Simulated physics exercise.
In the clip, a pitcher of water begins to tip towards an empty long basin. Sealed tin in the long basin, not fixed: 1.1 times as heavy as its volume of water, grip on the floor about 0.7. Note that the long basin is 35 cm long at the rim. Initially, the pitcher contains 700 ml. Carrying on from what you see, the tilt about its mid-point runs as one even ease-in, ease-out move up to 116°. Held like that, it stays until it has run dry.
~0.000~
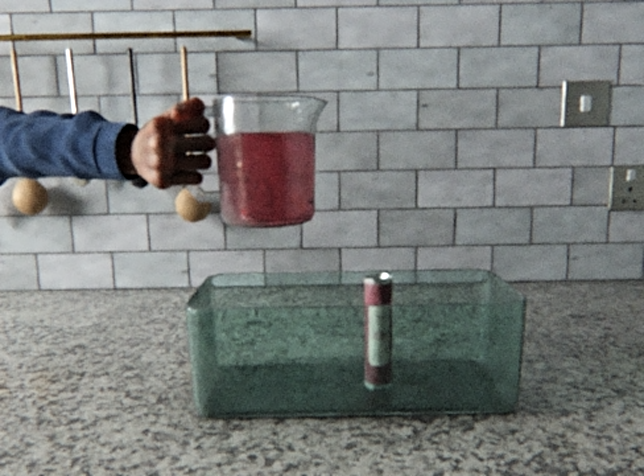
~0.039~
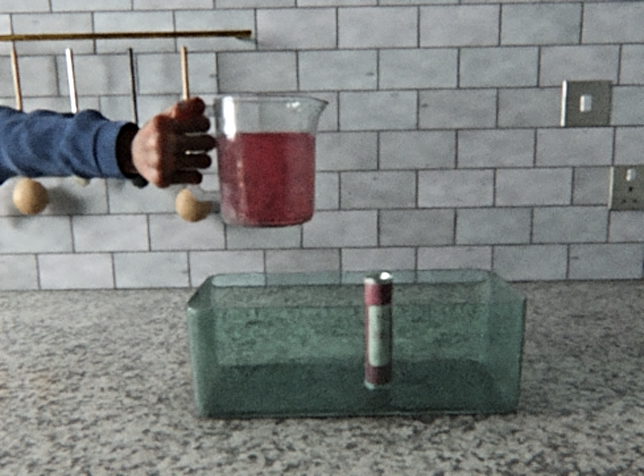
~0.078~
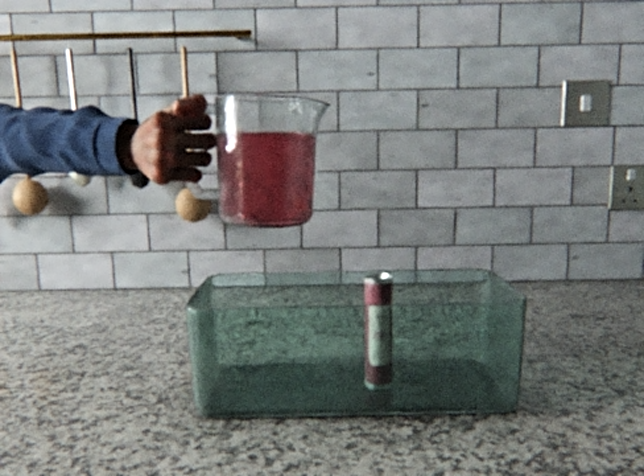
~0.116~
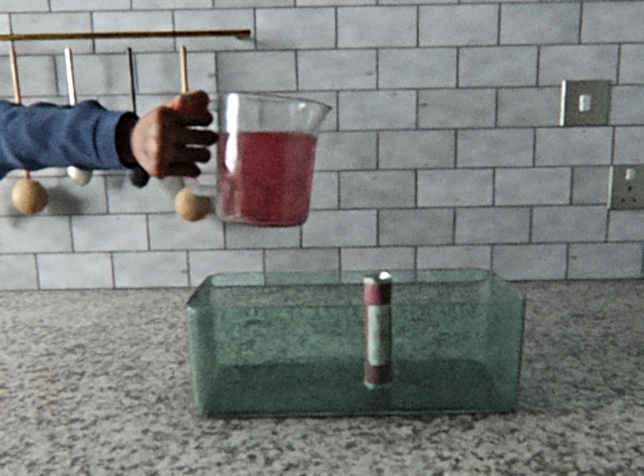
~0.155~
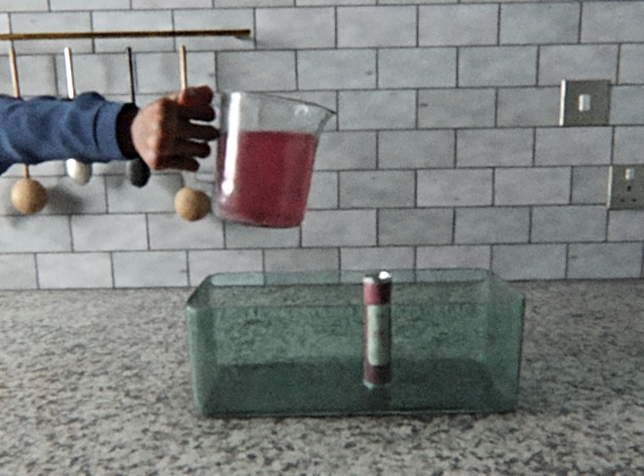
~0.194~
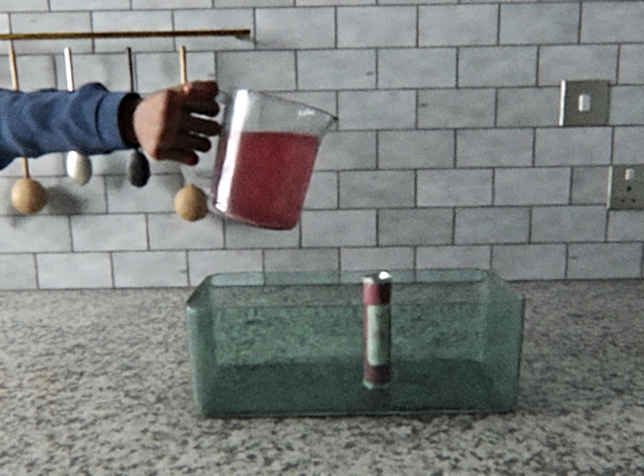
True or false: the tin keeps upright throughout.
False.
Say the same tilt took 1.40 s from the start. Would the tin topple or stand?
The tin tumbles.
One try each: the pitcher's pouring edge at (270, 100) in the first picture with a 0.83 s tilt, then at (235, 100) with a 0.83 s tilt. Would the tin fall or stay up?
First it stays on its base; then it stays on its base.
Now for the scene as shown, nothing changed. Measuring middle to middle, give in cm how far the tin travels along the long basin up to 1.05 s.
Some 8 cm.
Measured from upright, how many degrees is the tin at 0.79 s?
Tilt: Around 0°.
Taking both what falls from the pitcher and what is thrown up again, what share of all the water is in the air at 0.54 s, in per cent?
Near 20 per cent of it all.
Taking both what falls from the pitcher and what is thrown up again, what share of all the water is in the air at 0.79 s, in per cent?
Near 20 per cent, I'd say.
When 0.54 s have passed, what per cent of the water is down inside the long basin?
About 1%.
Then, 0.54 s in, the tilt is 83° and 80 per cent is still to pour; the tin stands where it began.
Then, 0.79 s in, the tilt is 115° and 17 per cent is still to pour; the tin stands where it began.
Then, 1.05 s in, the tilt is 116° and 0 per cent is still to pour; the tin lies on its side.
Then, 1.33 s in, the tilt is 116° and 0 per cent is still to pour; the tin lies on its side.
Finally, the tin lies on its side.
